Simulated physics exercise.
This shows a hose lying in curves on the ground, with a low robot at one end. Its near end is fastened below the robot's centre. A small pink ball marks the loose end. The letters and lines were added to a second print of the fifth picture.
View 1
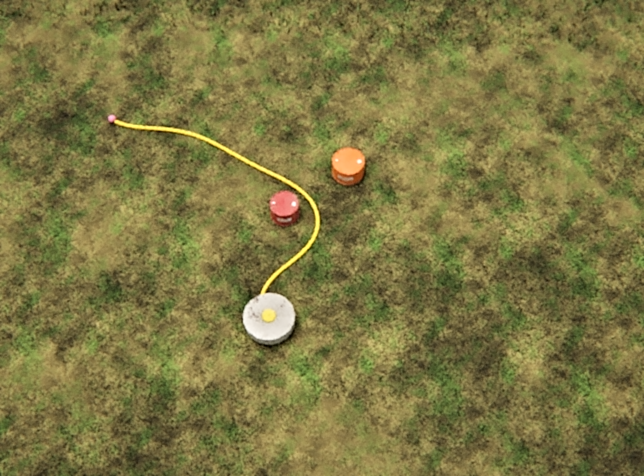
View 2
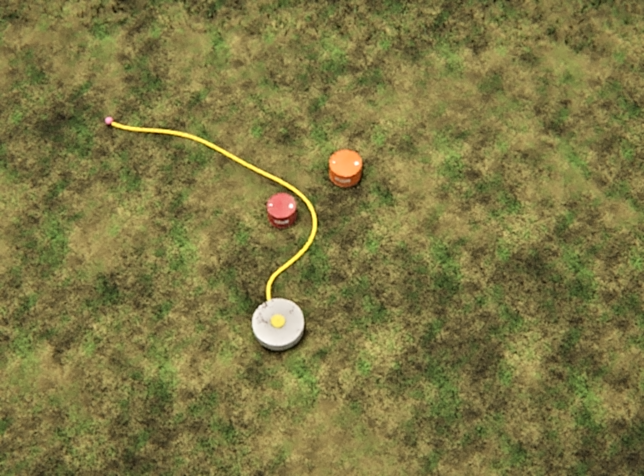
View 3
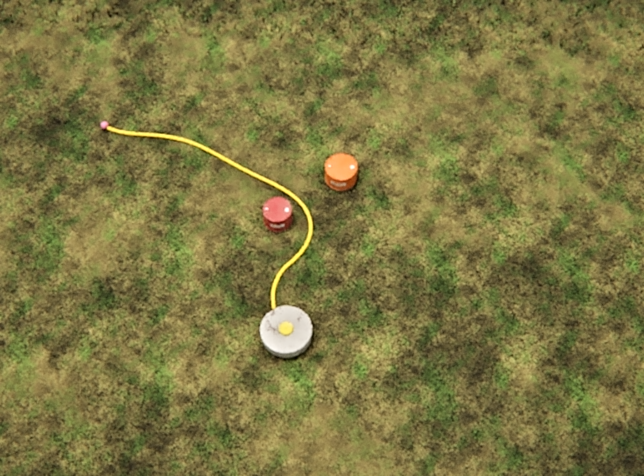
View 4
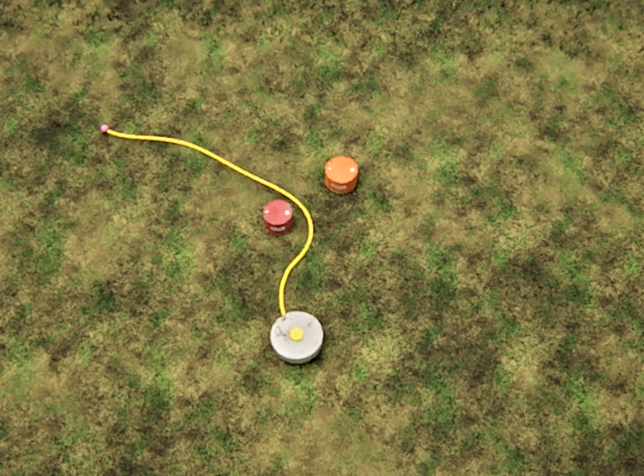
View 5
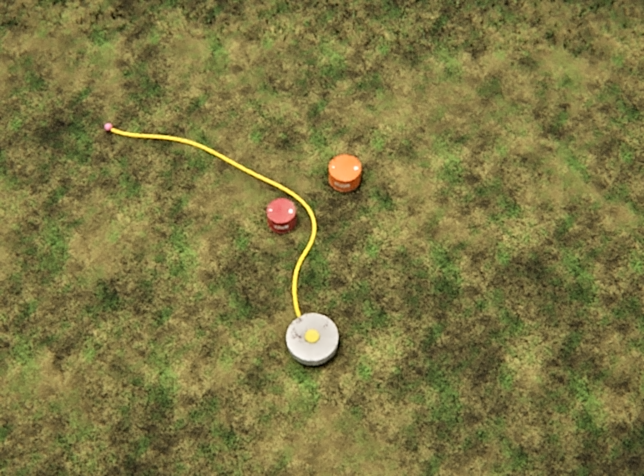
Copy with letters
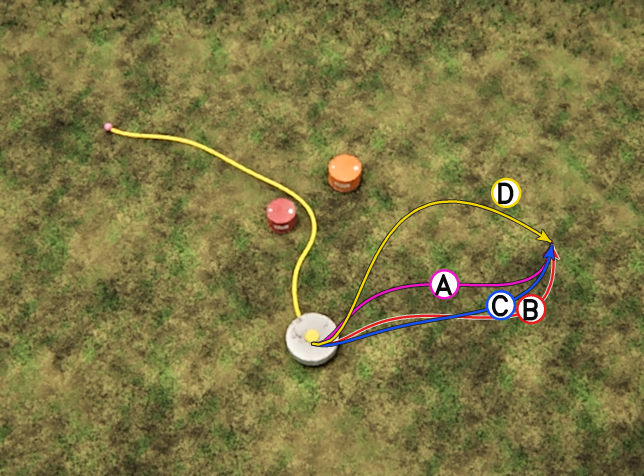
A round, pale grey robot fastened to one end of a curving yellow hose crept a short way down and to the right across patchy grass, while the hose's near stretch shifted beside the red and orange tubs.
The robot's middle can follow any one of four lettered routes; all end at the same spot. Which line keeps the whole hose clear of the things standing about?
Everything stays clear on A.
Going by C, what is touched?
It is the red tub.
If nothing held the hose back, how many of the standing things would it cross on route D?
In all, one.
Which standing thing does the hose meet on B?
It meets the red tub.
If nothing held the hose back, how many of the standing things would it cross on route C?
One.
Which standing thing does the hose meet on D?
It is the orange tub.
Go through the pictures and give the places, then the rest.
Red tub (285, 209); robot (269, 320); free end (112, 119), in the first picture.
Robot (278, 325); free end (109, 121), in the second picture.
Robot (287, 332); red tub (278, 214), in the third picture.
Robot (297, 338); orange tub (341, 175), in the fourth picture.
Robot (312, 340); free end (109, 127); orange tub (345, 173); red tub (281, 216), in the fifth picture.
On the marked copy, A from (313, 344) via (438, 284) to (552, 244); B from (313, 344) via (458, 317) to (553, 246); C from (313, 344) via (453, 317) to (552, 246); D from (313, 344) via (401, 222) to (550, 242).
Taking A. A third of the way, robot (398, 284), middle of the hose (275, 185), free end (109, 127).
Two thirds of the way, robot (508, 280), middle of the hose (316, 212), free end (152, 138).
When it is over, robot (554, 238), middle of the hose (351, 222), free end (183, 150); nothing has been touched.
As for the rest, B meets the red tub; C meets the red tub; D meets the orange tub.
